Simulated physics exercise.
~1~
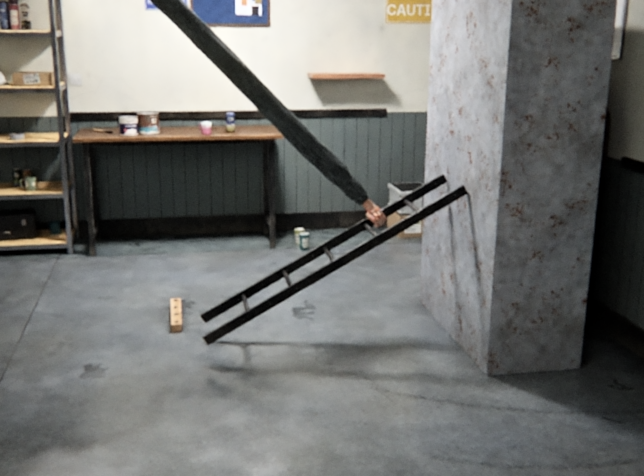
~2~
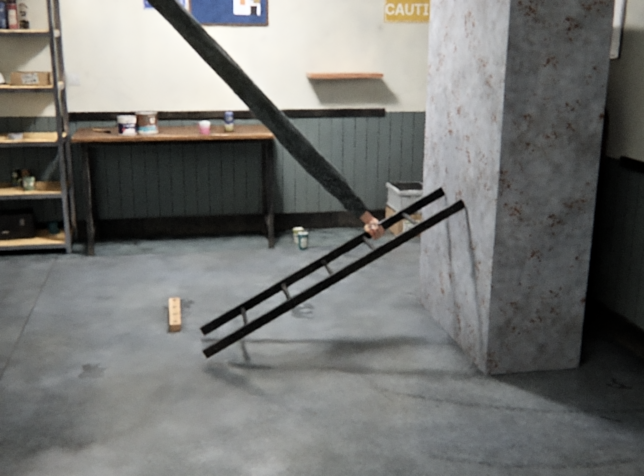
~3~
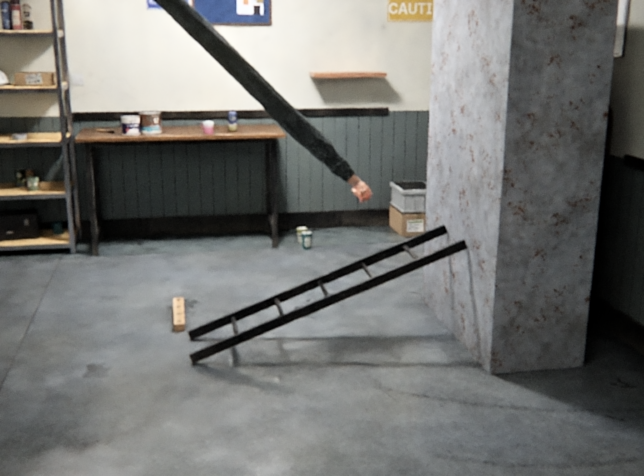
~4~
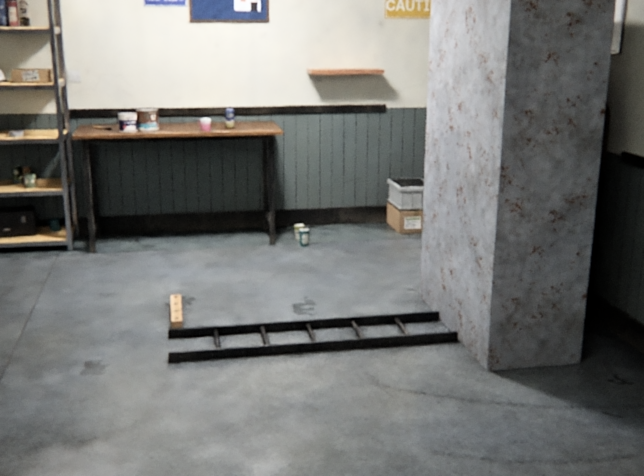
Black ladder leaning against a grey pillar slipping down as a hand lets go and withdraws, ending flat on the floor.
